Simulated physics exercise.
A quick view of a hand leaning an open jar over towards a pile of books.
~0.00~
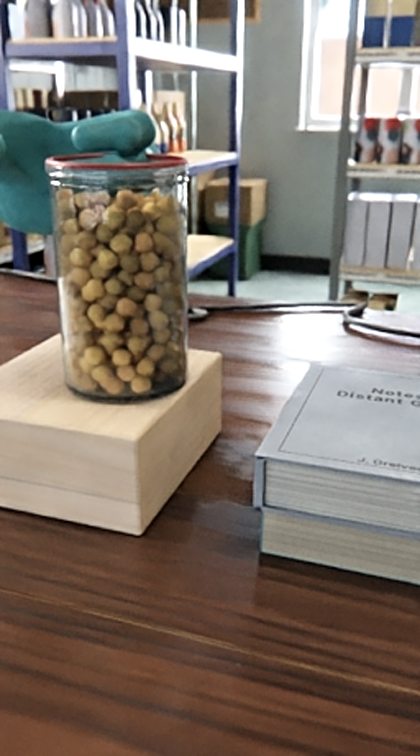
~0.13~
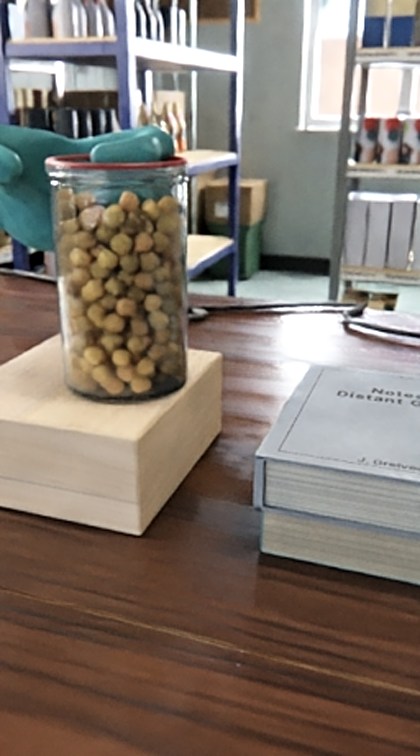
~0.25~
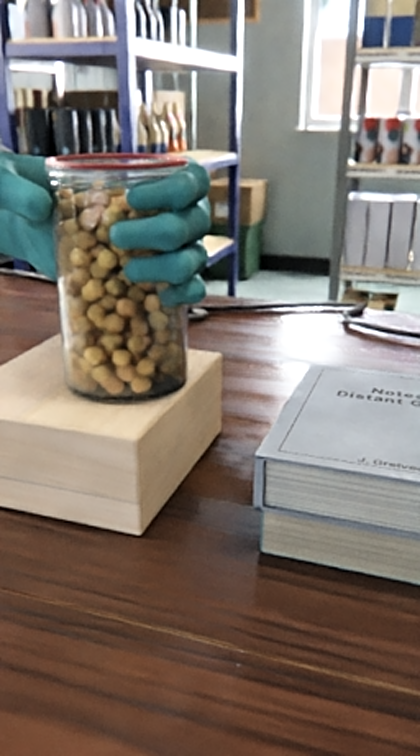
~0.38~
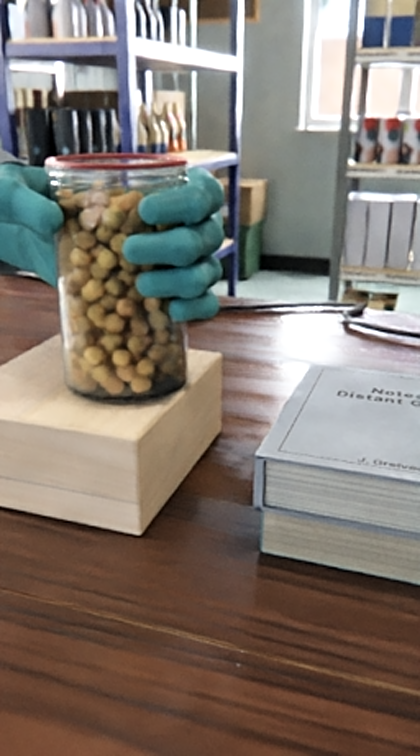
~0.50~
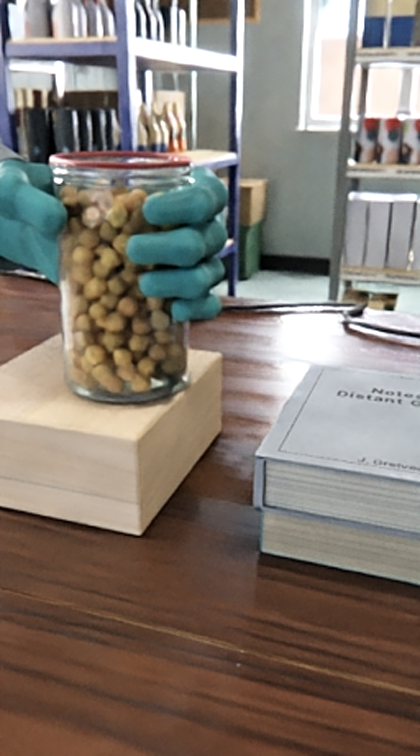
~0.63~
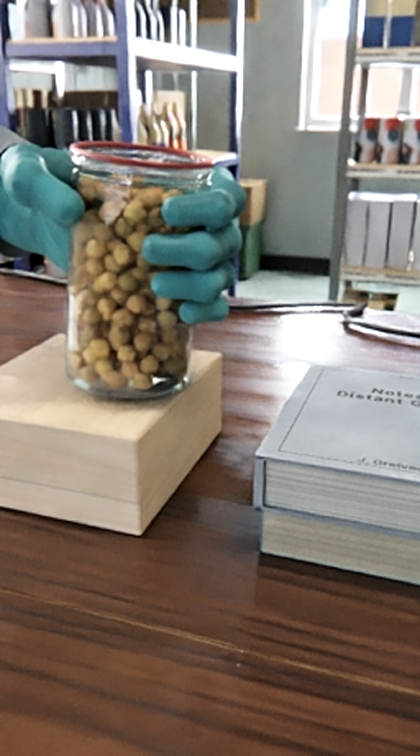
A glass jar with a red rim, nearly full of dried chickpeas, stands on a pale wooden block at the left of a dark wooden table, seen from just above table height. Two grey books lie stacked at right, with shelves and a window behind. A teal-gloved hand comes around the jar, grips it and leans it slightly rightward, while the camera stays still.
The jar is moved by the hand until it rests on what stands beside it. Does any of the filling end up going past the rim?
Looks like the filling will partly leave it.
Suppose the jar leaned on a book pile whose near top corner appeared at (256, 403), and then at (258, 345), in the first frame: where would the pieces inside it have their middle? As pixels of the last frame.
Try 1: Near (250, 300); try 2: Near (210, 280).
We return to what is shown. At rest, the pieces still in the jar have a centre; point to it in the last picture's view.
The centre lands near (274, 347).
After 1.00 s, the jar leans 29°; everything is still inside.
After 1.47 s, the jar leans 57°; everything is still inside.
After 1.97 s, the jar leans 86°; a stray few of the dried chickpeas out of it.
In the end (3.1 s), the jar rests on the book pile at 89°; a small part of the dried chickpeas out of it.
